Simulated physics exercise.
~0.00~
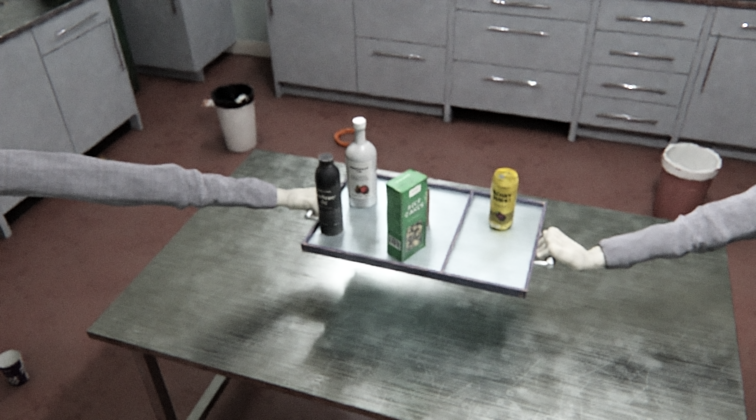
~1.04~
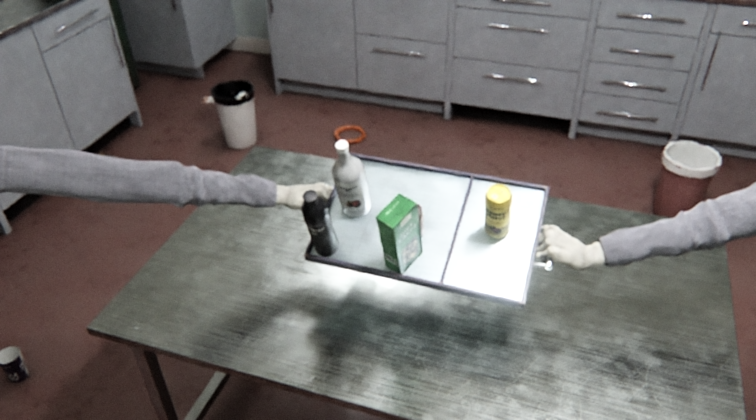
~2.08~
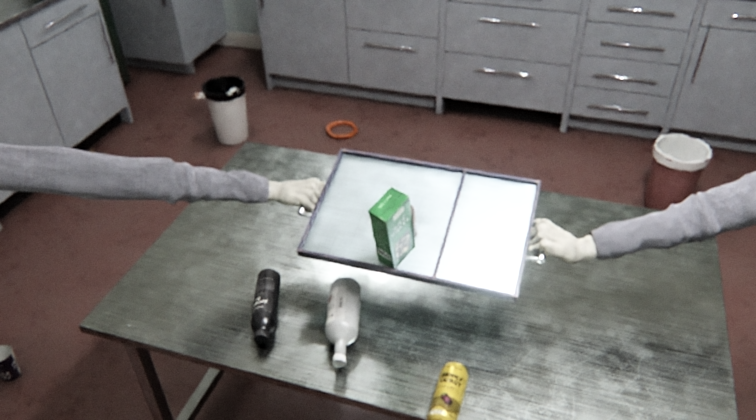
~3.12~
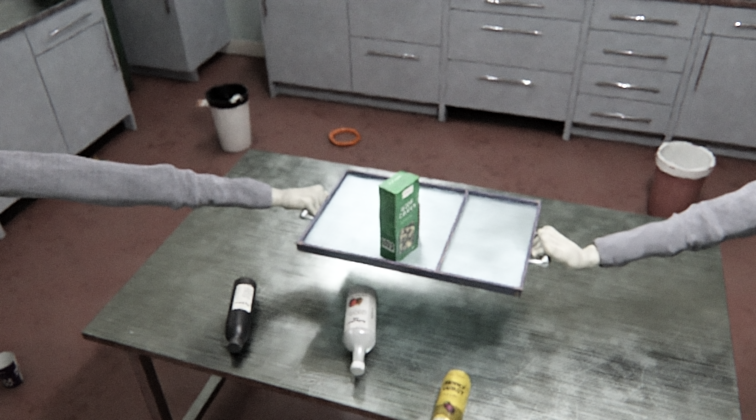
A black bottle, a white bottle and a yellow can came off a tray onto the table when two gloved hands tipped it toward the near side, then levelled it again, leaving the green carton standing on the tray.
